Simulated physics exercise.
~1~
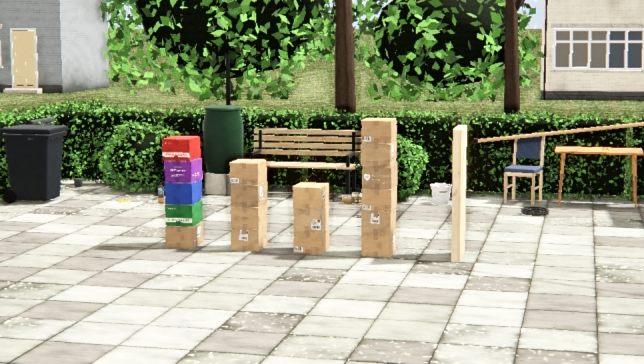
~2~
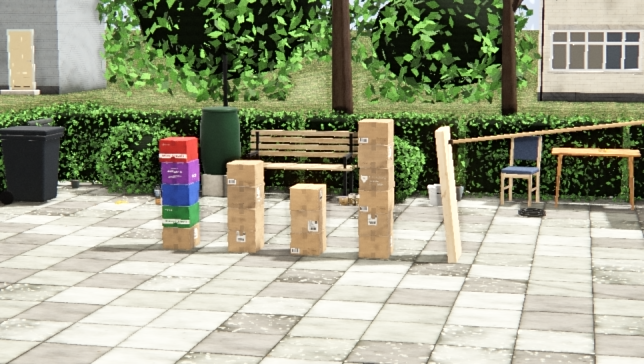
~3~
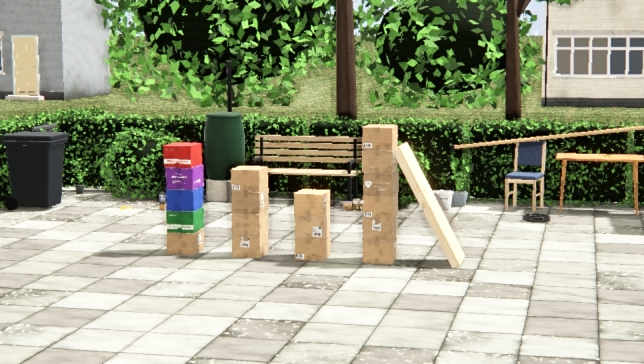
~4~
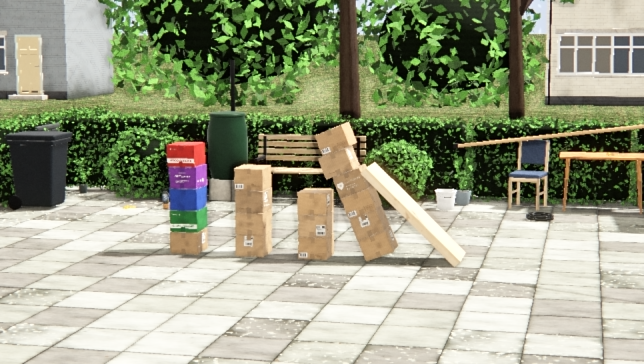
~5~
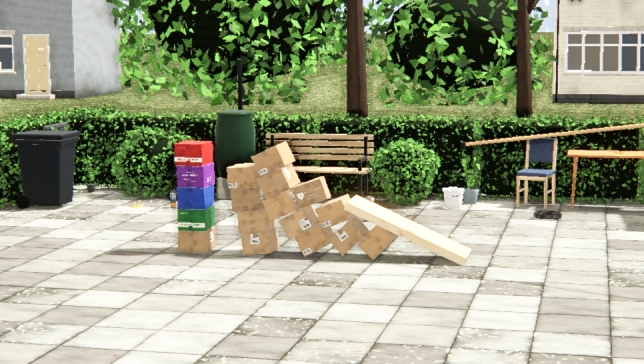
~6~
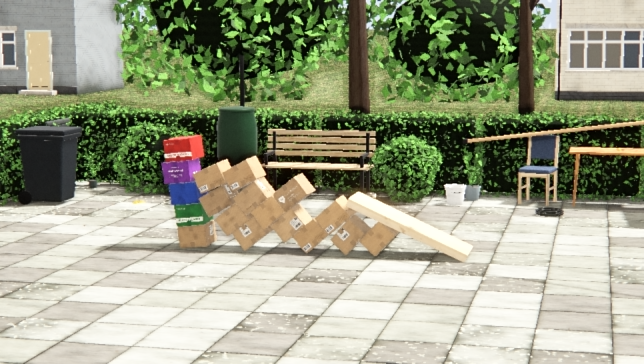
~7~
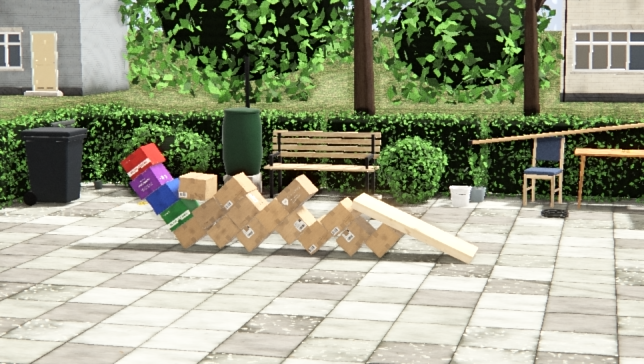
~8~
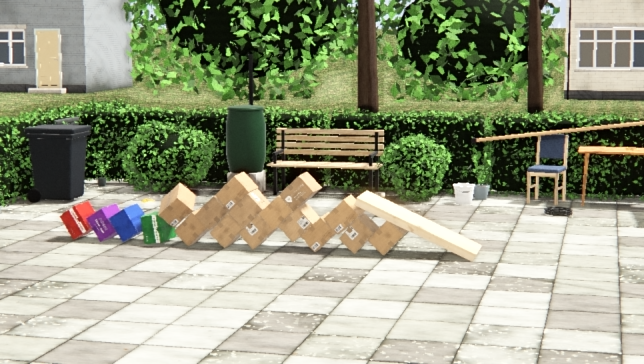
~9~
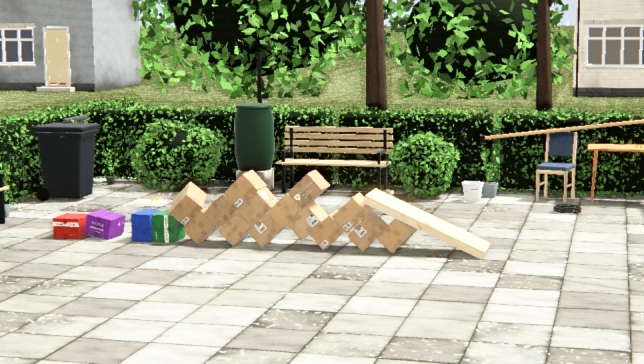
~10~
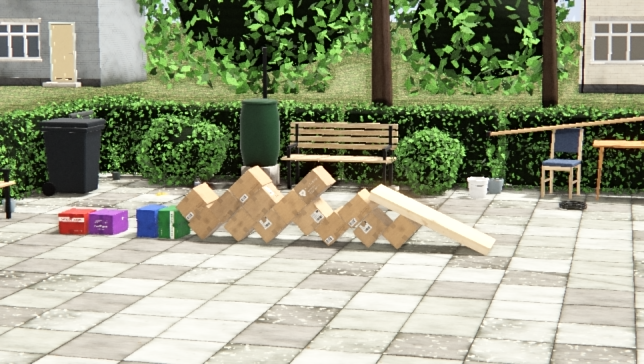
Four columns of taped cartons stand in a row on a paved yard, seen from the front, with a pale board upright at the right end and a hedge, bench and bins behind. The leftmost column carries red, purple, blue and green cartons above a plain brown one. The board tips left into the tallest brown column, which topples against the shorter ones, and the fall runs leftward as the view drifts slightly left. The coloured stack tilts last and spills onto the paving. Finally the brown cartons lie in a jagged slanting heap with the board sloping against its right end, while the red and purple cartons rest at far left and the blue and green ones lie beside the heap.
